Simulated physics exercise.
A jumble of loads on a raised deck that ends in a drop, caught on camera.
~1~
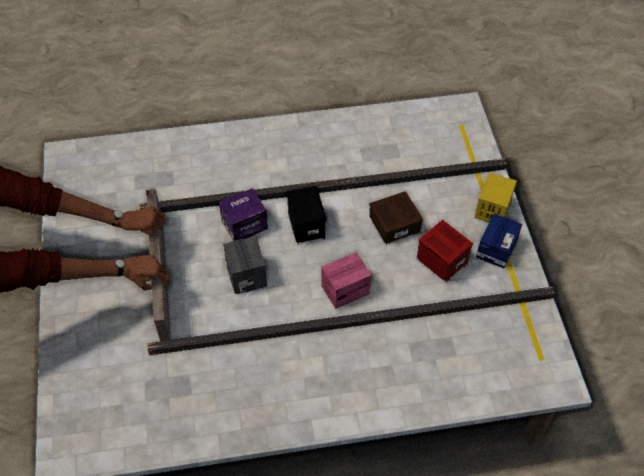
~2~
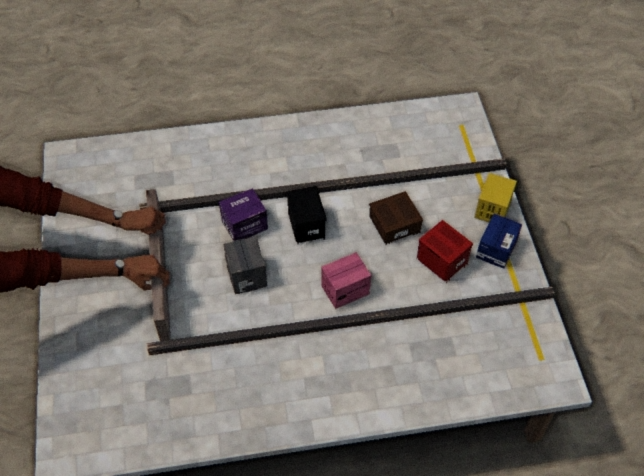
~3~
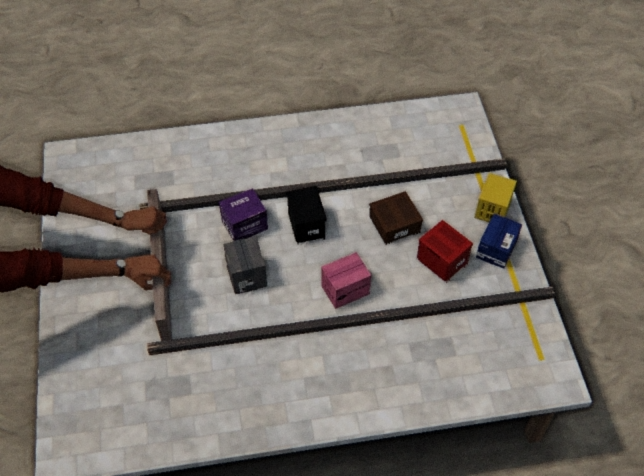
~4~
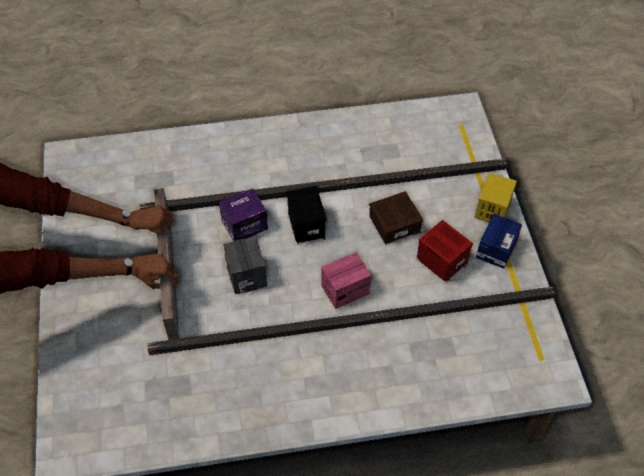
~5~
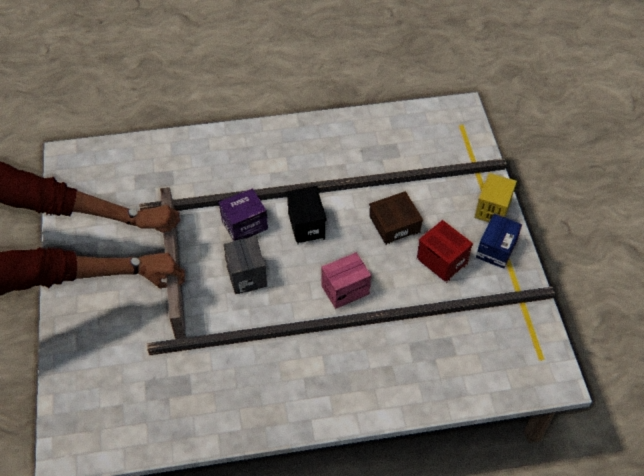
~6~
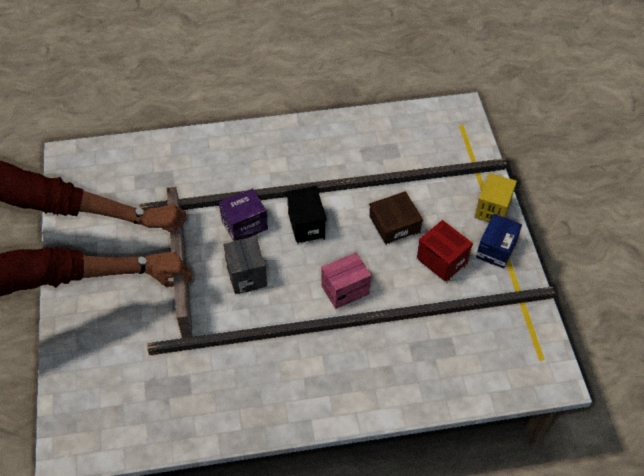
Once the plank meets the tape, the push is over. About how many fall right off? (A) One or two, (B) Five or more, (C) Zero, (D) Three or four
The answer is B.
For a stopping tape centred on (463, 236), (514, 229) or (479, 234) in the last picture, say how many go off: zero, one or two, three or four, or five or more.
3 or 4; more than four; 5 or more.
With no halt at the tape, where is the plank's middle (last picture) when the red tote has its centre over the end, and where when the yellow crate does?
Roughly (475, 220); for the second one, roughly (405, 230).
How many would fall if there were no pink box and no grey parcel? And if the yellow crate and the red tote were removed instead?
The first count is 4 and the second is 3.
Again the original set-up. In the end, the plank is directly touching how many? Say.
All in all, 3.
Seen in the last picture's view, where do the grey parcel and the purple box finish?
They end up close to (519, 227) and (506, 187).
A little later, none off yet; yellow crate at rest near (495, 200); blue parcel at rest near (499, 241); red tote at rest near (444, 252).
When it is over, the number that fall off is five or more; down, black tote, brown tote, red tote, blue parcel and yellow crate.
